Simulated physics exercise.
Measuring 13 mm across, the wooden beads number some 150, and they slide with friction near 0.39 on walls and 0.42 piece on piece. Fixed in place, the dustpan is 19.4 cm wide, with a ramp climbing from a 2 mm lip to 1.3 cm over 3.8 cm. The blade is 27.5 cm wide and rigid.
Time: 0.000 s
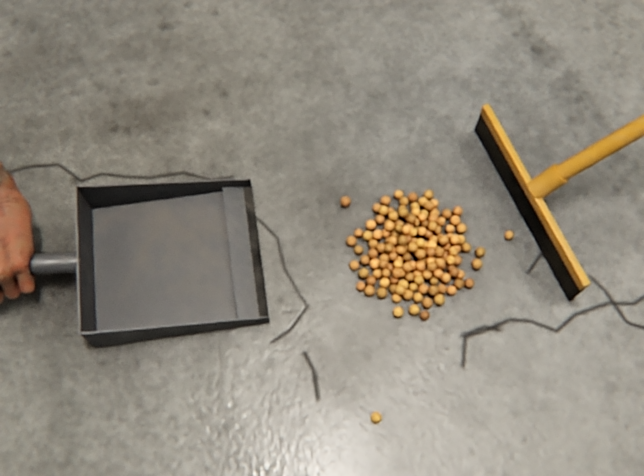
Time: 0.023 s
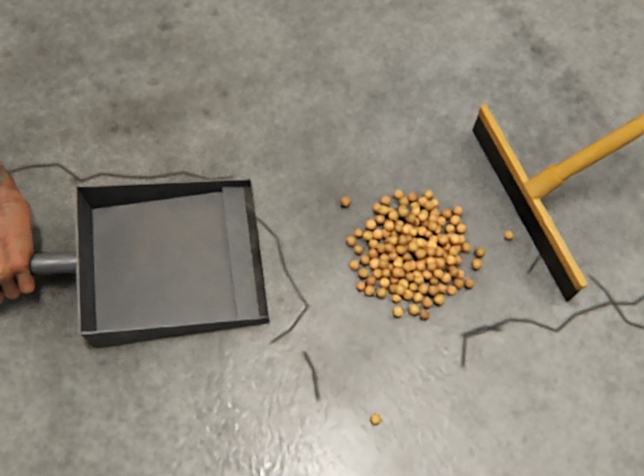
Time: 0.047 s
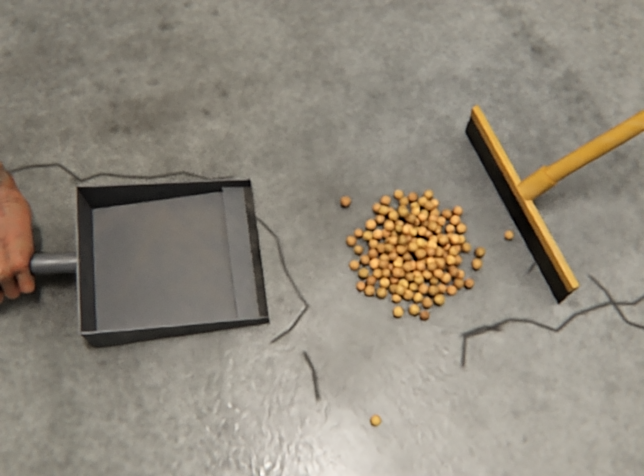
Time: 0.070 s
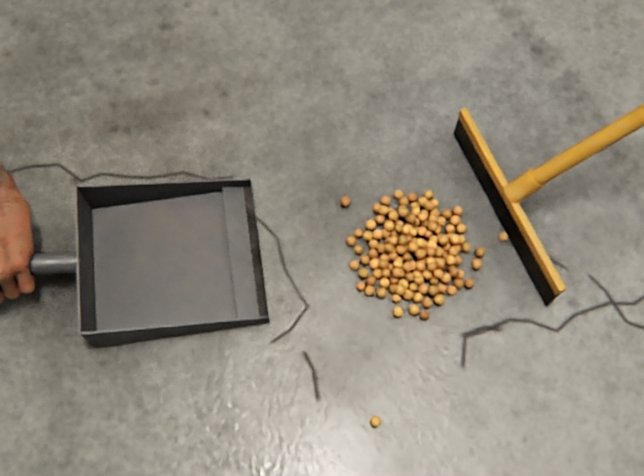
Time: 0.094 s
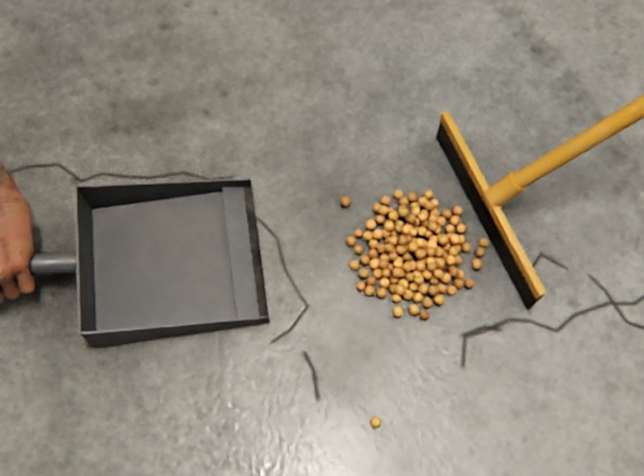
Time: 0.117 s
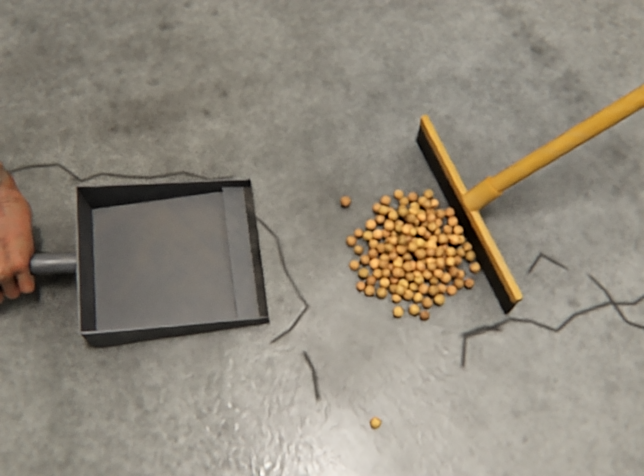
Hand holding a grey dustpan still on a concrete floor as a yellow broom slides left into a pile of wooden beads.
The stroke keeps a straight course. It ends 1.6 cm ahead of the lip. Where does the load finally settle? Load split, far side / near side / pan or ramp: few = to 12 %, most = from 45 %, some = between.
Split - far side: Few, near side: Some, pan: Some.
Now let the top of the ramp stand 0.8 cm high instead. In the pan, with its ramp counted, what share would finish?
40 %.
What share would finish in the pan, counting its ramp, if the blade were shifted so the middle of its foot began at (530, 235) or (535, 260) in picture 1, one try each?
Estimates: 35 percent and 35 percent.
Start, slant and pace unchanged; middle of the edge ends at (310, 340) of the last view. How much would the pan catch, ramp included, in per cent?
Share caught: Approx. 30 %.
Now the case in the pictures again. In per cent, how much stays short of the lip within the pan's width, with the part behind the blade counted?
Share there: About 25 %.
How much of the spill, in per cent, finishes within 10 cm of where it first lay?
About 0 %.
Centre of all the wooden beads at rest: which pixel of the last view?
Near (170, 314).
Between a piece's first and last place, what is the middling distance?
Around 34 centimetres.
Then, at 0.22 s, middle of the blade 14 cm from the lip; 0 % over the lip, far side 0 %, near side 20 %.
After 0.29 s, middle of the blade 7 cm from the lip; 5 % over the lip, far side 5 %, near side 30 %.
After 0.49 s, middle of the blade 5 cm from the lip; 40 % over the lip, far side 5 %, near side 40 %.
At rest (1.9 s), far side 5 %, near side 40 %, pan 35 %, in front of the lip or behind the blade 25 %.
